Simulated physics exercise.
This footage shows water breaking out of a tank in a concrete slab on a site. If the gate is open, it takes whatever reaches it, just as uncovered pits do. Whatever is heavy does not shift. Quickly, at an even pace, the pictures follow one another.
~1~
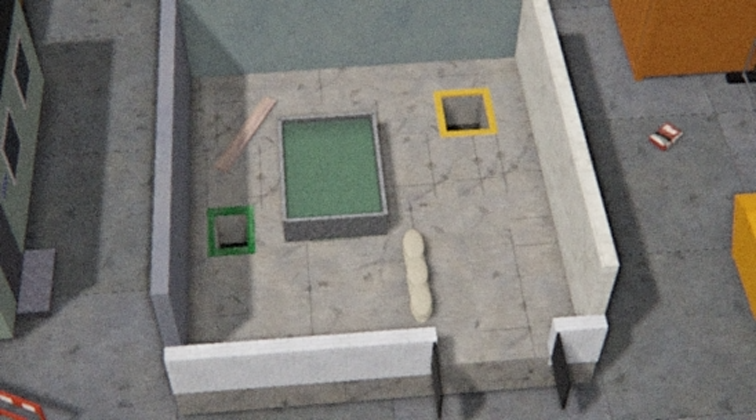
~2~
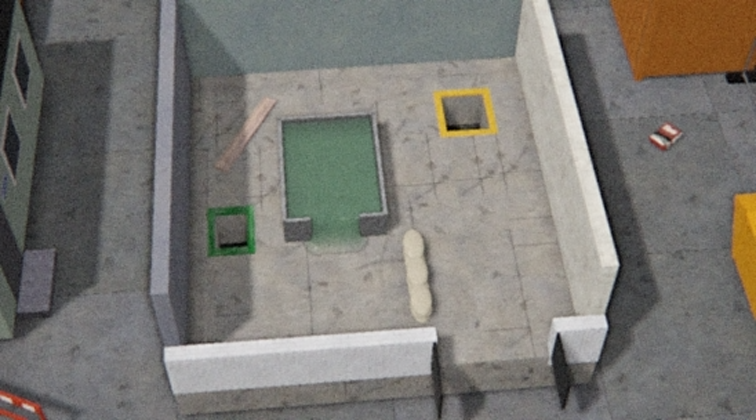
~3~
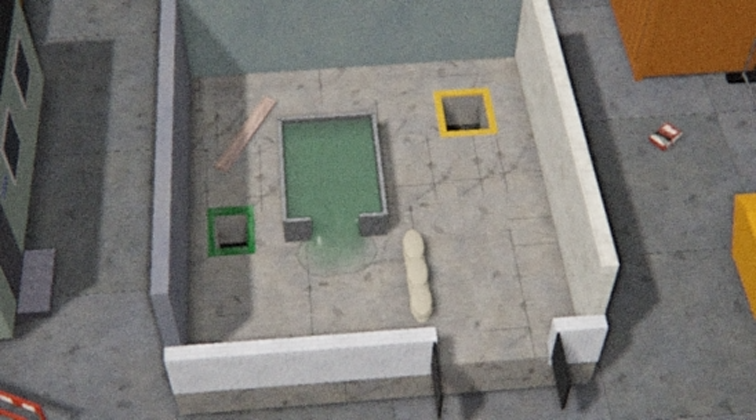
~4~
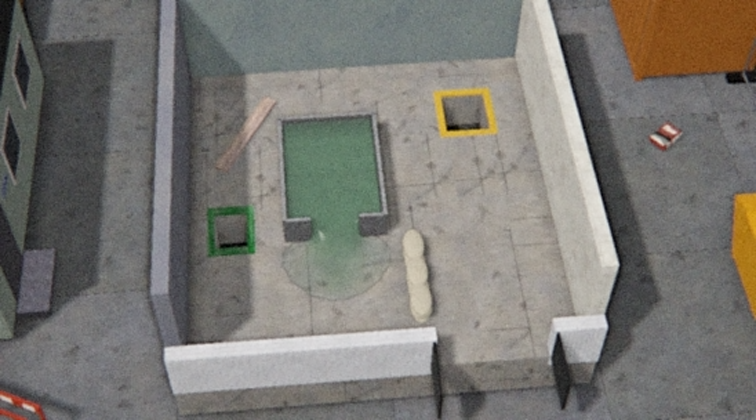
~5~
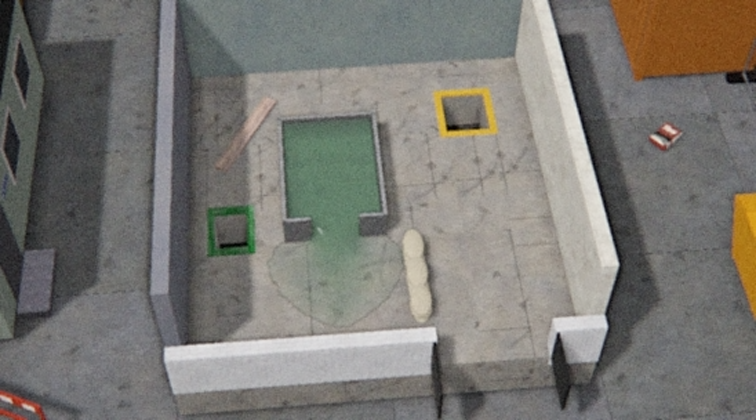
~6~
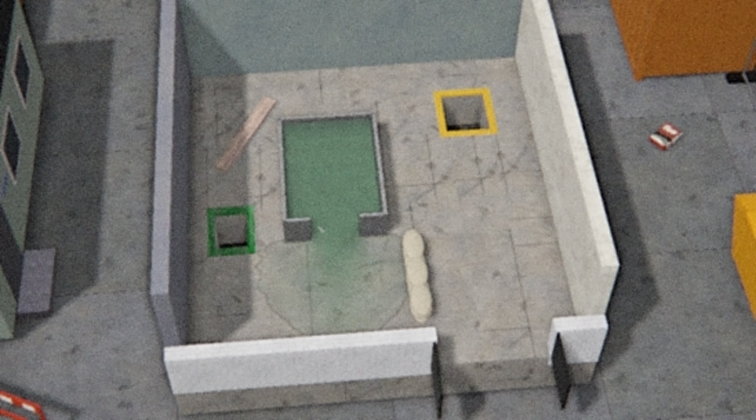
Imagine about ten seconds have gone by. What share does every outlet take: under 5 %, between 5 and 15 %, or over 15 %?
In the end the gate takes in a reasonable amount - five to fifteen per cent, the yellow pit takes in a trifling amount - short of five per cent, the green pit takes in a reasonable amount - five to fifteen per cent.
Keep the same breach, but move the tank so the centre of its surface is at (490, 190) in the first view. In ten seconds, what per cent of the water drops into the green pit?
Within ten seconds the green pit takes 0 percent of the total.
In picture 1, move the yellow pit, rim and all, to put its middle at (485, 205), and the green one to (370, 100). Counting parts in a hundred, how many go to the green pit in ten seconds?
Share for the green pit: 0 percent.
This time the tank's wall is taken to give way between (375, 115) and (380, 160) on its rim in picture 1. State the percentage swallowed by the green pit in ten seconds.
In per cent: Green 0.
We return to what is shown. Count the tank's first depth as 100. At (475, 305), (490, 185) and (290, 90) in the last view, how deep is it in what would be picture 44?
Going place by place: 4 %, 2 % and 0 %.
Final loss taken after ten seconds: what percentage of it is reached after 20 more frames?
Approximately 10 %.
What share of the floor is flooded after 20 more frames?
About 30 per cent.
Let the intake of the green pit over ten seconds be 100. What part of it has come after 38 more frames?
Near 50 per cent, give or take.
A moment on, water covers 15 % of the floor; the gate 0 %, the yellow pit 0 %, the green pit 0 %.
Next, water covers 25 % of the floor; the gate 0 %, the yellow pit 0 %, the green pit 0 %.
Then, water covers 30 % of the floor; the gate 2 %, the yellow pit 0 %, the green pit 0 %.
Later, water covers 50 % of the floor; the gate 4 %, the yellow pit 0 %, the green pit 4 %.
In the end, water covers 75 % of the floor; the gate 7 %, the yellow pit 1 %, the green pit 9 %.
